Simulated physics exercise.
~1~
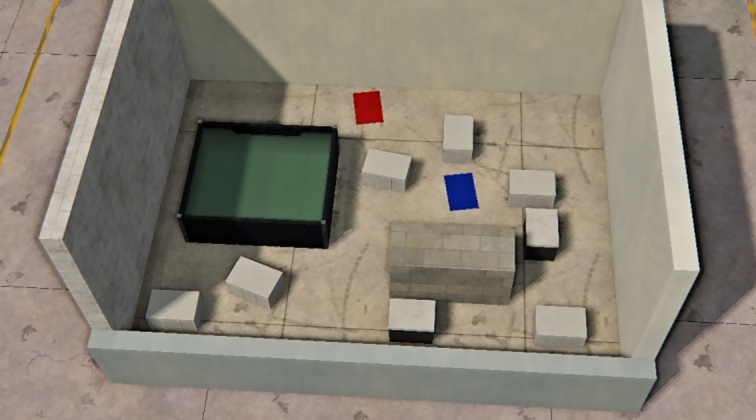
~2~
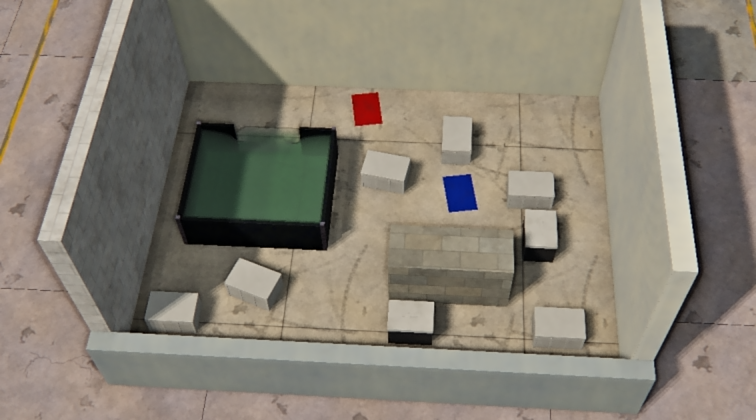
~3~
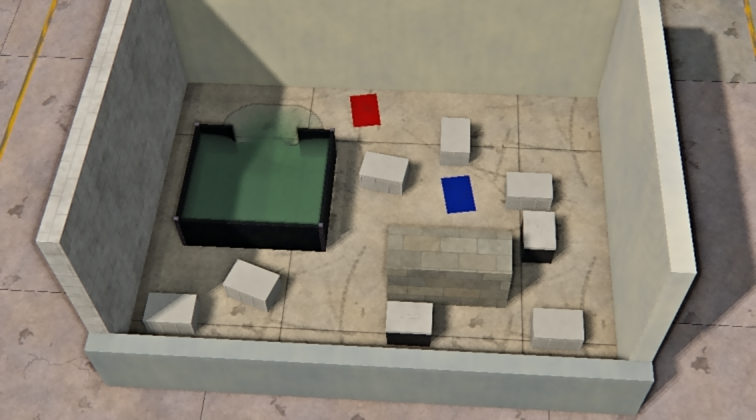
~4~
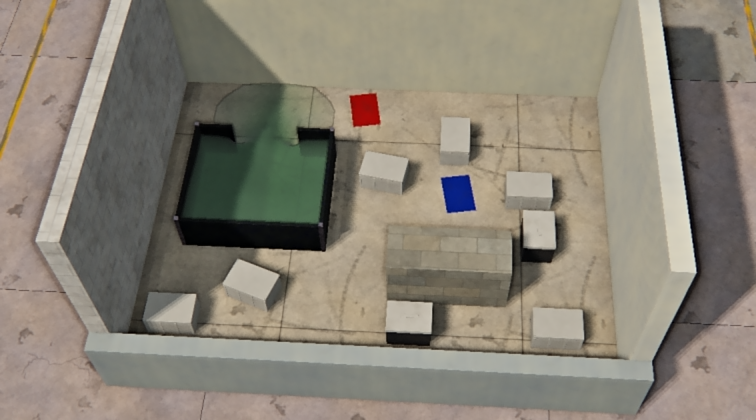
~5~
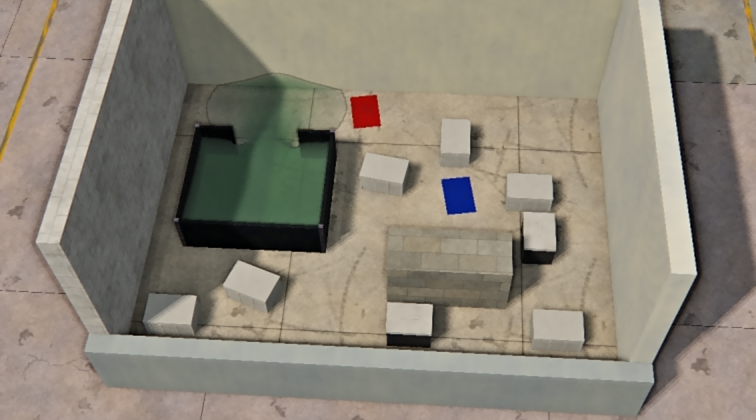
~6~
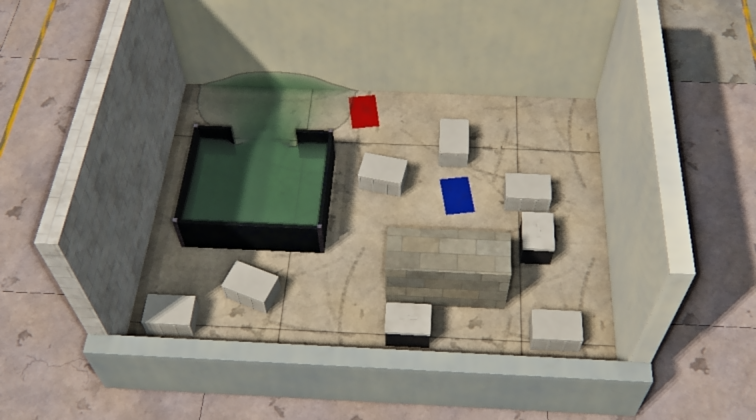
The clip opens on a walled bay with a dark tank of green water at left, pale boxes scattered around, and red and blue patches on the floor. A gap appears in the tank's far wall, and water pours through, fanning out toward the back wall and the red patch, while the boxes stay still.
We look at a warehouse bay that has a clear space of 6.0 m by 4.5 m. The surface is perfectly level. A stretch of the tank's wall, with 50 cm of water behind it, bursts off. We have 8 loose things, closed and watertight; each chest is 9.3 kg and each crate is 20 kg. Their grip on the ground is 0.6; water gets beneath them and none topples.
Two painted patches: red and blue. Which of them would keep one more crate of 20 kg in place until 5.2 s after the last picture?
The blue one.
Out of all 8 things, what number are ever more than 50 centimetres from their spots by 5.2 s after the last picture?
I make it 1.
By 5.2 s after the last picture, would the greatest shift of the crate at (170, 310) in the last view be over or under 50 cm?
Answer: Past it.
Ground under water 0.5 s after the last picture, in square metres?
At that time the wet patch spans about 5.5 m2.
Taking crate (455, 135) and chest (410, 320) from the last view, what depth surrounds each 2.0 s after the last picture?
Roughly 5 and 0 cm.
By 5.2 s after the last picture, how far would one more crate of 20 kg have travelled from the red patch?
Around 140 centimetres from the patch.
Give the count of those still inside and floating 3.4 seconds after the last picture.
I get 0.
Then, 0.5 s after the last picture on red it would be 8 cm off in 7 cm of water; on blue it would be 0 cm off in 0 cm of water.
Then, 2.0 s after the last picture on red it would be 114 cm off in 7 cm of water; on blue it would be 0 cm off in 2 cm of water.
Then, 3.4 s after the last picture on red it would be 133 cm off in 6 cm of water; on blue it would be 0 cm off in 3 cm of water.
Then, 5.2 s after the last picture on red it would be 133 cm off in 5 cm of water; on blue it would be 0 cm off in 3 cm of water.
